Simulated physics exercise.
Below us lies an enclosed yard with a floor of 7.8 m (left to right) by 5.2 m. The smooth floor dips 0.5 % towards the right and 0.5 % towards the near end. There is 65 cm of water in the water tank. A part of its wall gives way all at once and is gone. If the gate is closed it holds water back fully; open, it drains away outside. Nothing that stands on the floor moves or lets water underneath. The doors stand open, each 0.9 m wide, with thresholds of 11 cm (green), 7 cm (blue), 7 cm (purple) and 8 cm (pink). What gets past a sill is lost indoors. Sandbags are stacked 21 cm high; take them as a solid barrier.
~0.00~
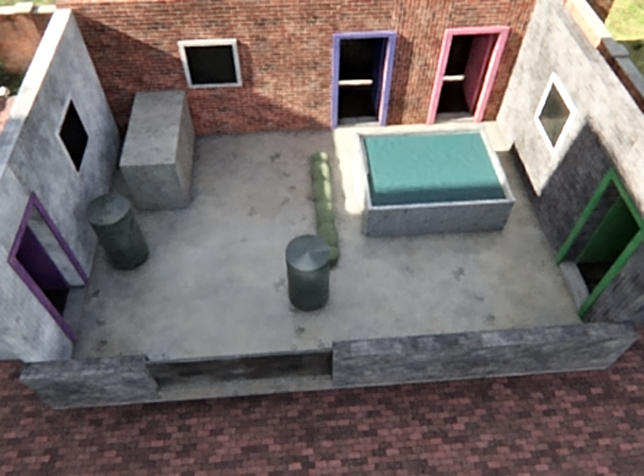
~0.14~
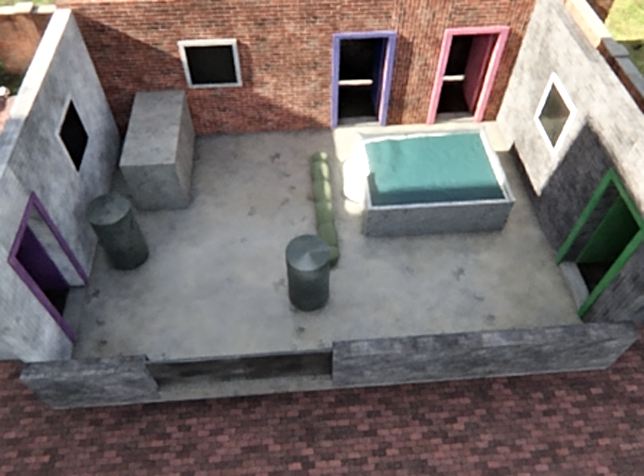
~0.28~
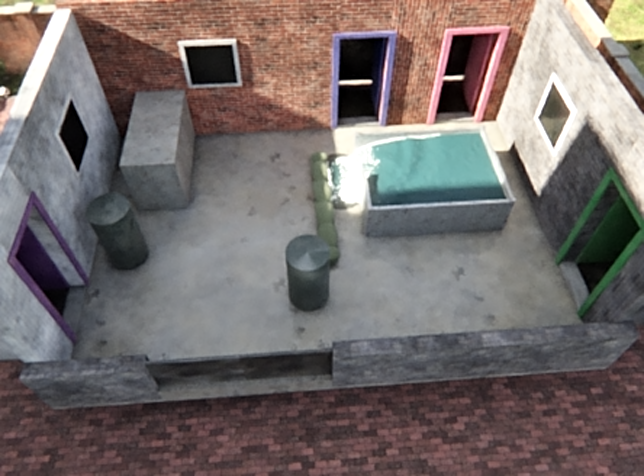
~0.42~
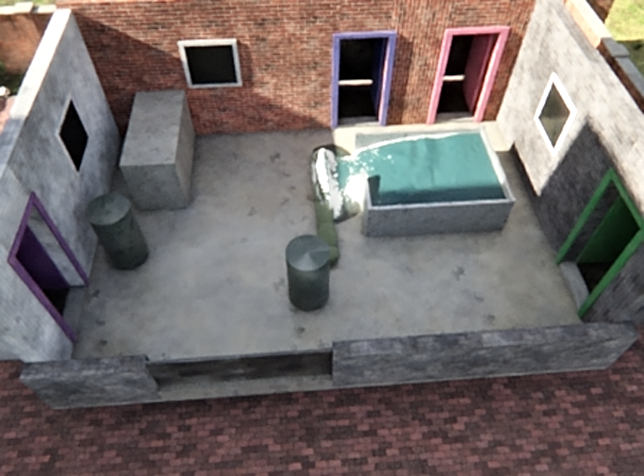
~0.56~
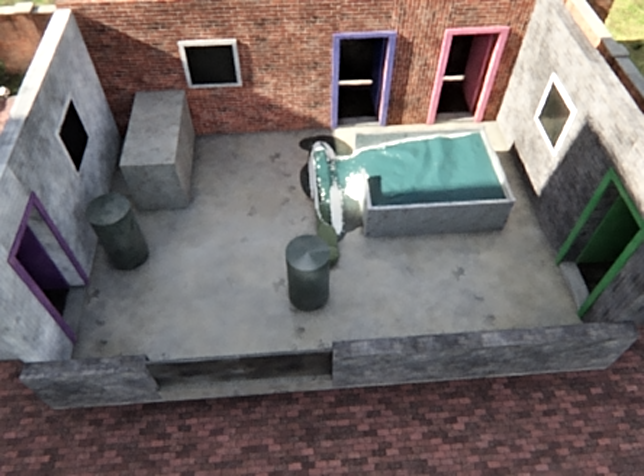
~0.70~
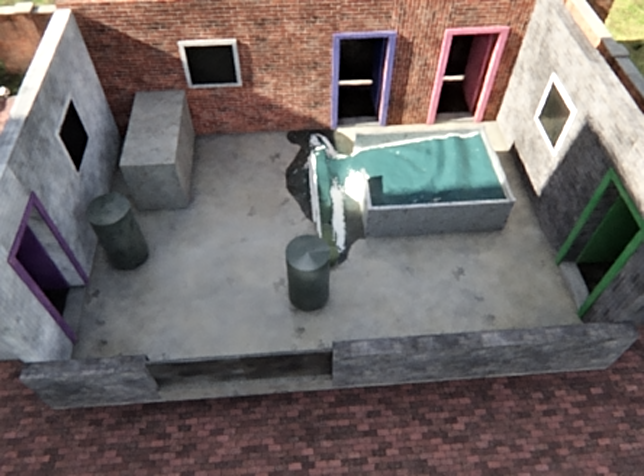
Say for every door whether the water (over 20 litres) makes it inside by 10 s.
The water let in: At the green door it keeps below the limit; at the blue door it passes the limit; at the purple door it does not reach the limit; at the pink door it does not reach the limit.
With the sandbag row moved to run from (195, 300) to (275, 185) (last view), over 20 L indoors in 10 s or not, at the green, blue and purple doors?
Then: Green under, blue below, purple above.
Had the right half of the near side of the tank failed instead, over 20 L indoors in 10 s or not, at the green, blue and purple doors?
Then: Green over, blue below, purple above.
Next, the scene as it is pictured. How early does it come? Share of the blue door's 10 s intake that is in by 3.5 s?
About 35 per cent.
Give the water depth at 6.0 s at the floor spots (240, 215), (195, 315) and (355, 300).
About 5, 5 and 5 cm.
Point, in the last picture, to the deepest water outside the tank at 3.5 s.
Around (330, 179).
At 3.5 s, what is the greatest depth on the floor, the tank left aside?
Up to some 32 cm.
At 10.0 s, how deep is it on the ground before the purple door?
Roughly 8.0 cm deep.
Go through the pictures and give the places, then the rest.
The first frame shows still water, 65 cm deep, in the water tank at (430, 168).
In the second frame, water pours out at (360, 172) and has run 0.5 m, to (351, 199); typically 9 cm deep outside, 65 cm at the water tank's back.
In the third frame, water pours out at (360, 172) and has run 0.8 m, to (333, 205); typically 16 cm deep outside, 65 cm at the water tank's back.
In the fourth frame, water pours out at (360, 173) and has run 1.1 m, to (334, 220); typically 12 cm deep outside, 65 cm at the water tank's back.
In the fifth frame, the front is at (337, 238), 1.5 m from the gap at (360, 173); 1.8 m2 of floor is under water; 65 cm left at the back of the water tank.
In the sixth frame, water pours out at (360, 172) and has run 1.9 m, to (339, 257); typically 7 cm deep outside, 64 cm at the water tank's back.
After 1.4 s water covers 25 % of the floor and is deepest (51 cm) near (330, 179); green door not reached, blue door 10 cm at the sill, 1 L in, purple door not reached, pink door not reached.
After 2.2 s water covers 45 % of the floor and is deepest (44 cm) near (330, 179); green door not reached, blue door 13 cm at the sill, 17 L in, purple door not reached, pink door not reached.
After 3.5 s water covers 65 % of the floor and is deepest (32 cm) near (330, 179); green door not reached, blue door 14 cm at the sill, 55 L in, purple door not reached, pink door 2 cm at the sill, 0 L in.
After 6.0 s water covers 85 % of the floor and is deepest (21 cm) near (330, 186); green door 7 cm at the sill, 0 L in, blue door 12 cm at the sill, 116 L in, purple door 6 cm at the sill, 0 L in, pink door 4 cm at the sill, 0 L in.
After 10.0 s water covers 95 % of the floor and is deepest (14 cm) near (587, 346); green door 11 cm at the sill, 0 L in, blue door 7 cm at the sill, 147 L in, purple door 8 cm at the sill, 2 L in, pink door 6 cm at the sill, 0 L in.
